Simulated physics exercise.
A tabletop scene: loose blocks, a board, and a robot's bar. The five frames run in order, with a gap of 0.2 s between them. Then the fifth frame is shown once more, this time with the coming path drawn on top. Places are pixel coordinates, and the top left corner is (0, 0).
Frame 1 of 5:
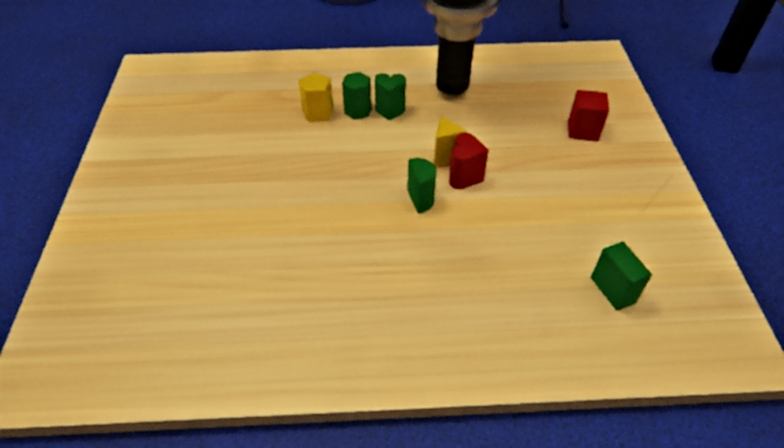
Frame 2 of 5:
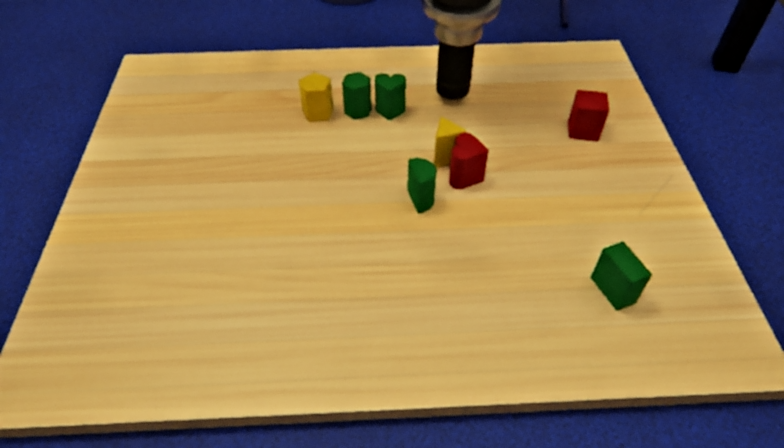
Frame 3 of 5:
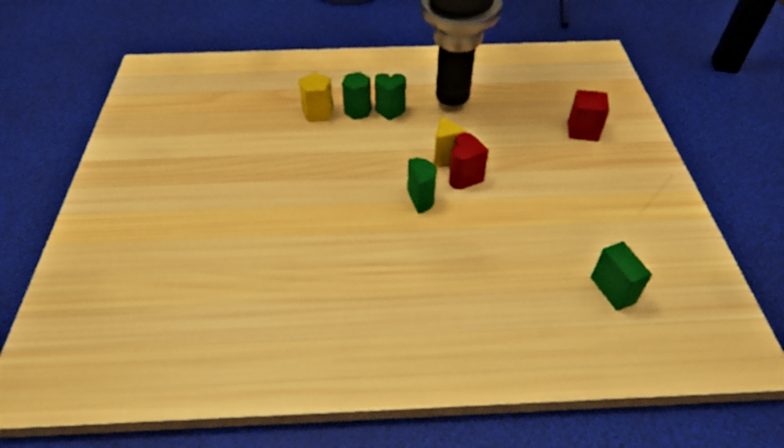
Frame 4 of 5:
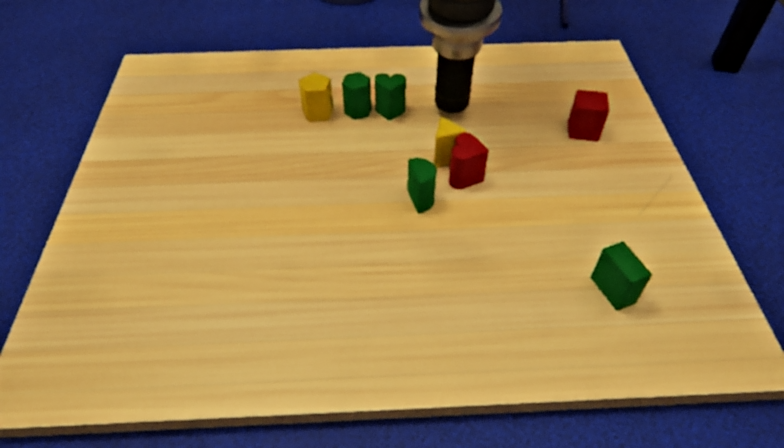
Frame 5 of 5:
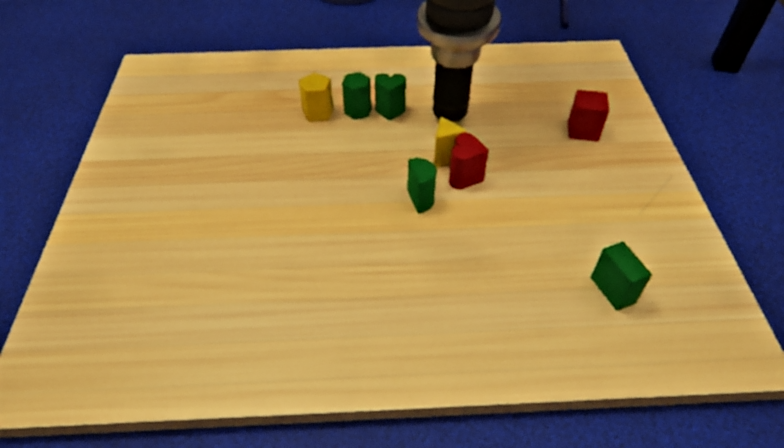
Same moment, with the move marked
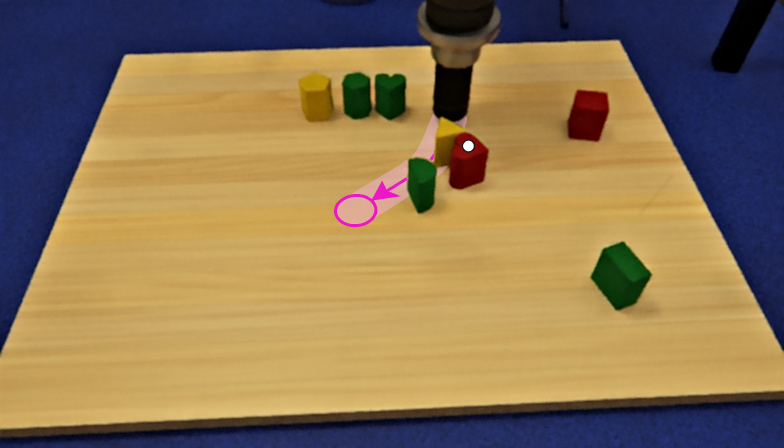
On a wooden tabletop, a robot's dark bar moves slightly toward the yellow triangle while the scattered coloured blocks stay still.
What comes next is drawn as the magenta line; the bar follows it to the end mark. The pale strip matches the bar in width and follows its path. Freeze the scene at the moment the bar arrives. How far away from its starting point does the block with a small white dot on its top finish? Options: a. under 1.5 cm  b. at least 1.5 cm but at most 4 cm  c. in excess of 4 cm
The one that fits is a, under 1.5 cm.
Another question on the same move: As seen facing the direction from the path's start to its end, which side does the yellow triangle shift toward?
Shifted left.
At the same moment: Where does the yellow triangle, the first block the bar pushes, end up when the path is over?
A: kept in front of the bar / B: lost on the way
My answer is option B.
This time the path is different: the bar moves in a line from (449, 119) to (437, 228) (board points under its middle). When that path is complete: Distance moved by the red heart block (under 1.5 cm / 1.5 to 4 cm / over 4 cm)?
It ends 1.5 to 4 cm from its spot.
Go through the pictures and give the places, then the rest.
In the first picture, lower end of the bar at (453, 85), tops of blocks, green heart block at (390, 80), green D-shaped block at (423, 168), yellow triangle at (448, 128), red heart block at (468, 146).
In the second picture, bar at (453, 90), blocks as before.
In the third picture, bar at (452, 96), blocks as before.
In the fourth picture, bar at (452, 103), blocks as before.
In the fifth picture, bar at (450, 112), green heart block at (390, 80), green D-shaped block at (423, 168), yellow triangle at (448, 128), red heart block at (468, 146).
The drawn path runs from (449, 119) via (436, 153) and (401, 182), ending at (356, 210); the dot is on the red heart block.
The first path, step by step. One third of the way, bar at (436, 146); yellow triangle at (446, 142), turned 65° anticlockwise; red heart block at (471, 149).
Two thirds of the way, bar at (401, 175); green D-shaped block at (420, 174), turned 35° anticlockwise; yellow triangle at (444, 155), turned 85° anticlockwise; red heart block at (471, 149).
At the end, bar at (355, 203); green heart block not moved; green D-shaped block at (418, 176), turned 50° anticlockwise; yellow triangle at (444, 155), turned 85° anticlockwise; red heart block at (471, 149).
